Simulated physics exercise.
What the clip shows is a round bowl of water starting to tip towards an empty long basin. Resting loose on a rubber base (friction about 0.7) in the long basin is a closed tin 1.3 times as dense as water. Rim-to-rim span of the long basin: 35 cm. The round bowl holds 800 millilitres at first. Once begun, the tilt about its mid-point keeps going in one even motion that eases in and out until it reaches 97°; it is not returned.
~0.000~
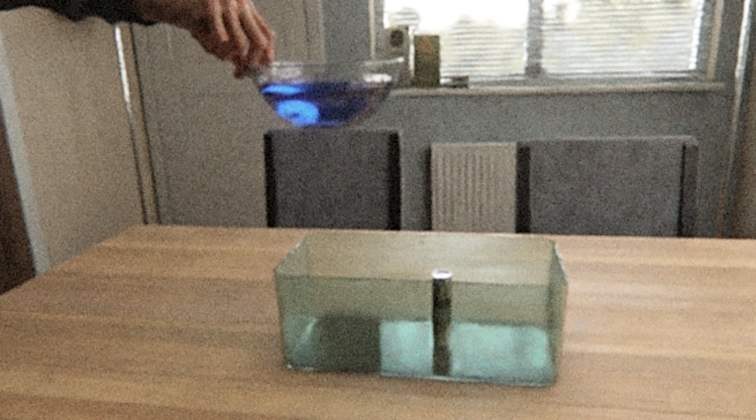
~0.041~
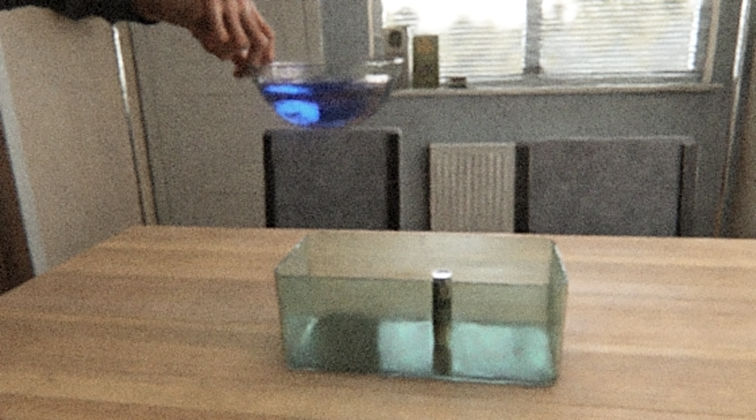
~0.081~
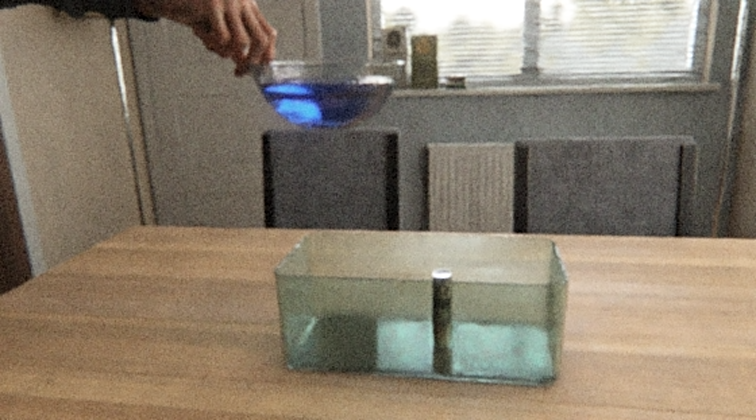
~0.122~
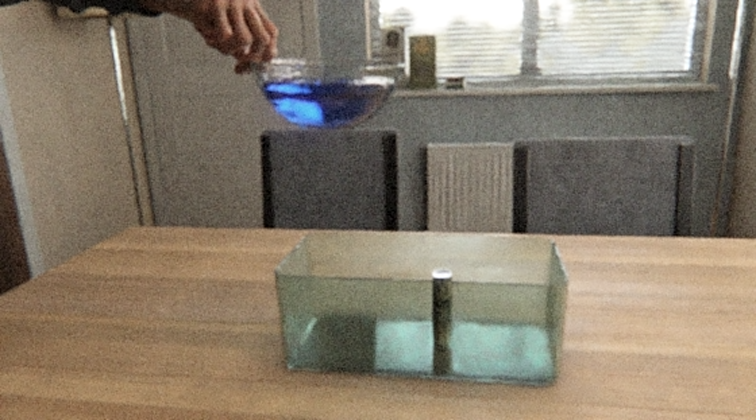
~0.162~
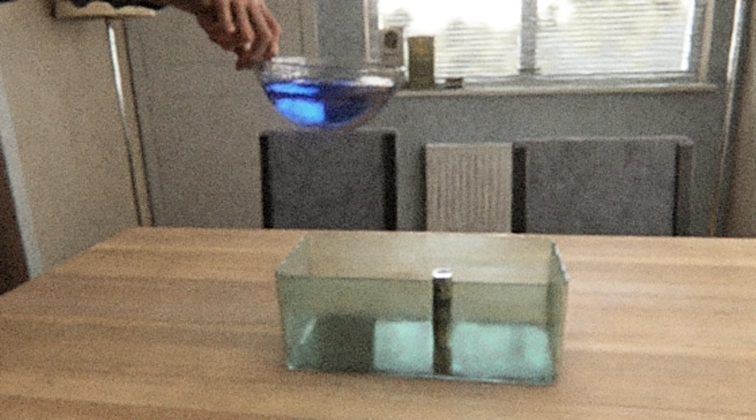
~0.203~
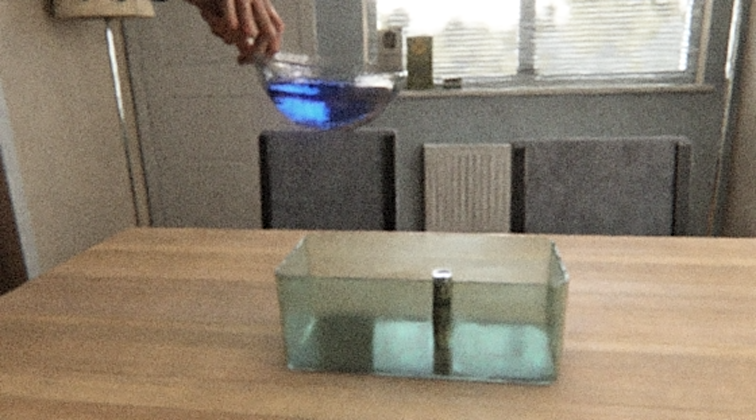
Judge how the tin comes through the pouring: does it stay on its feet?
Yes.
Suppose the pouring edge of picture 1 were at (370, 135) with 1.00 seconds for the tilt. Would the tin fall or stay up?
After that, the tin stays vertical.
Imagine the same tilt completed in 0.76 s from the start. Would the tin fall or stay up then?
In that case the tin does not tip.
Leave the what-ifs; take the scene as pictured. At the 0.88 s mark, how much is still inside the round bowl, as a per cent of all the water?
1 %.
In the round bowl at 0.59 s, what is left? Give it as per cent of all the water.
Fraction remaining: Approx. 46 per cent.
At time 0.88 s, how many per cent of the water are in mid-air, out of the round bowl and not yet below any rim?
Roughly 14 %.
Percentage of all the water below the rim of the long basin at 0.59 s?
Some 6 per cent.
Then, 0.59 s in, the tilt is 62° and 45 per cent is still to pour; the tin stands where it began.
Then, 0.88 s in, the tilt is 93° and 1 per cent is still to pour; the tin stands where it began.
Then, 1.18 s in, the tilt is 97° and 0 per cent is still to pour; the tin stands where it began.
Then, 1.50 s in, the tilt is 97° and 0 per cent is still to pour; the tin stands where it began.
Finally, the tin stands where it began.
